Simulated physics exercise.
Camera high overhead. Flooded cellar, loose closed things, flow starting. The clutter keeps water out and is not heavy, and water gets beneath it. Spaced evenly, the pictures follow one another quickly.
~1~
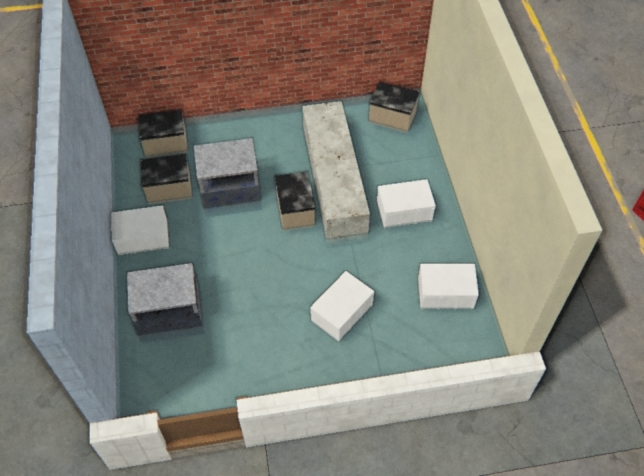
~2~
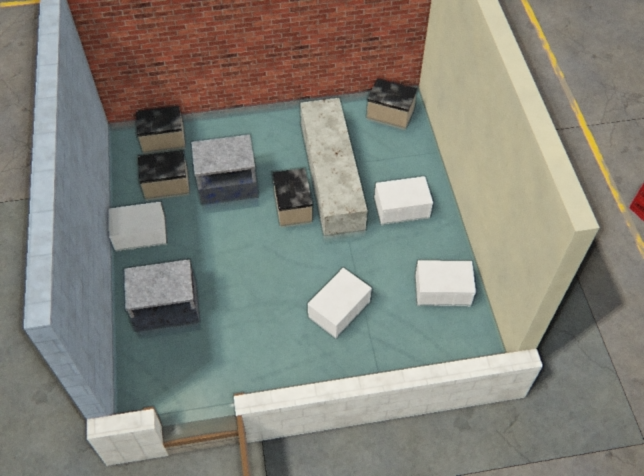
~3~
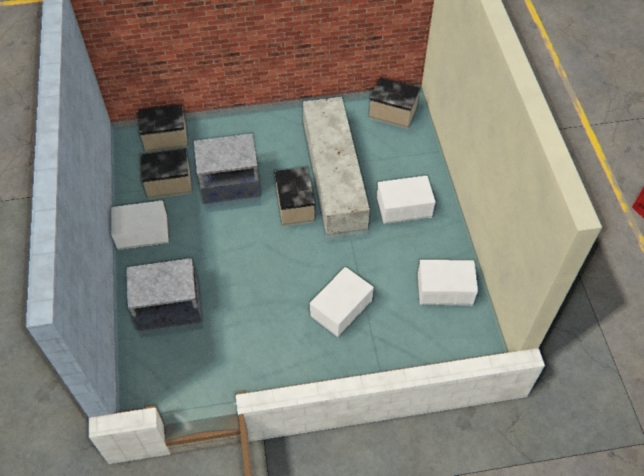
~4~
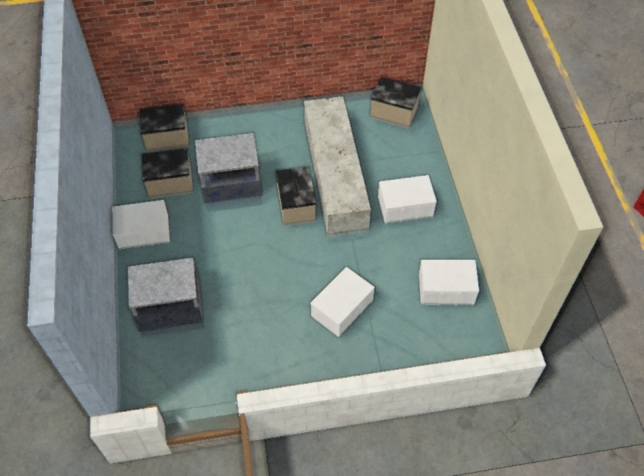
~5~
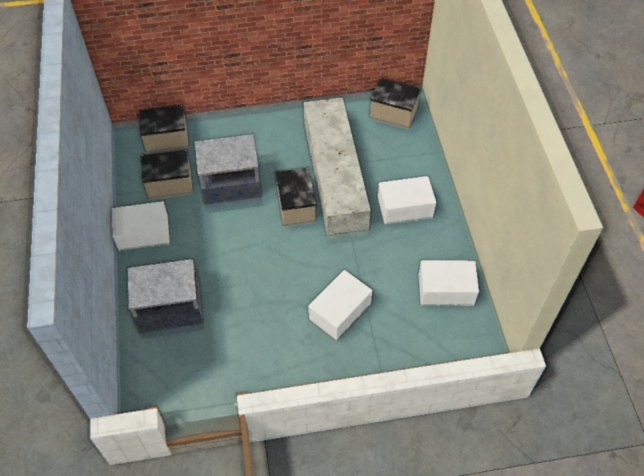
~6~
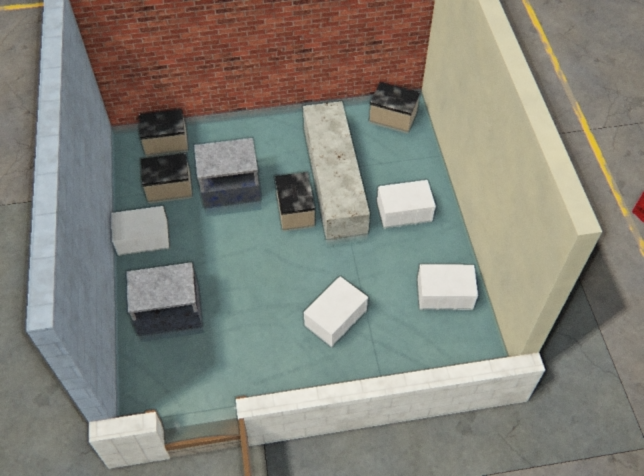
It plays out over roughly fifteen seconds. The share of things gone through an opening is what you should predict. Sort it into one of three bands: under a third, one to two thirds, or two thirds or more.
It falls in the lowest band, under a third.
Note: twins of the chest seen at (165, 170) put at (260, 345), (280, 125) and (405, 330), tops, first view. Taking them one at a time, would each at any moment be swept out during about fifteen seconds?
First one makes it out, second one does not escape, third one makes it out.
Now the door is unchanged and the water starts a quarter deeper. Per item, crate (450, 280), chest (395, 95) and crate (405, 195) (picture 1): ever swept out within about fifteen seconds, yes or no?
Okay, in order that's held inside, held inside, held inside.
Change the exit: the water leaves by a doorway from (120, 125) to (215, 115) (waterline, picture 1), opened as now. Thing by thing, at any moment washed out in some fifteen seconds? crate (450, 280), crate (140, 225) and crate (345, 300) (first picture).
Outcome by item: Retained / exited / retained.
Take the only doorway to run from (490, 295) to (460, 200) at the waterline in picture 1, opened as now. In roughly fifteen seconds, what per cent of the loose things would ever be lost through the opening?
Result: Roughly 60 per cent.
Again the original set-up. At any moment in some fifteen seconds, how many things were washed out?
Count: 1.
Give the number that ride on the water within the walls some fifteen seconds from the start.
The count comes to 7.
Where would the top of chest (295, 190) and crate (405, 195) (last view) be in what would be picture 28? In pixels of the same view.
About (279, 246) and (396, 258).
A moment on, 0 of 8 are out; 8 afloat.
Next, 0 of 8 are out; 8 afloat.
Later, 1 of 8 are out; 7 afloat.
In the end, 1 of 8 are out; 7 afloat.
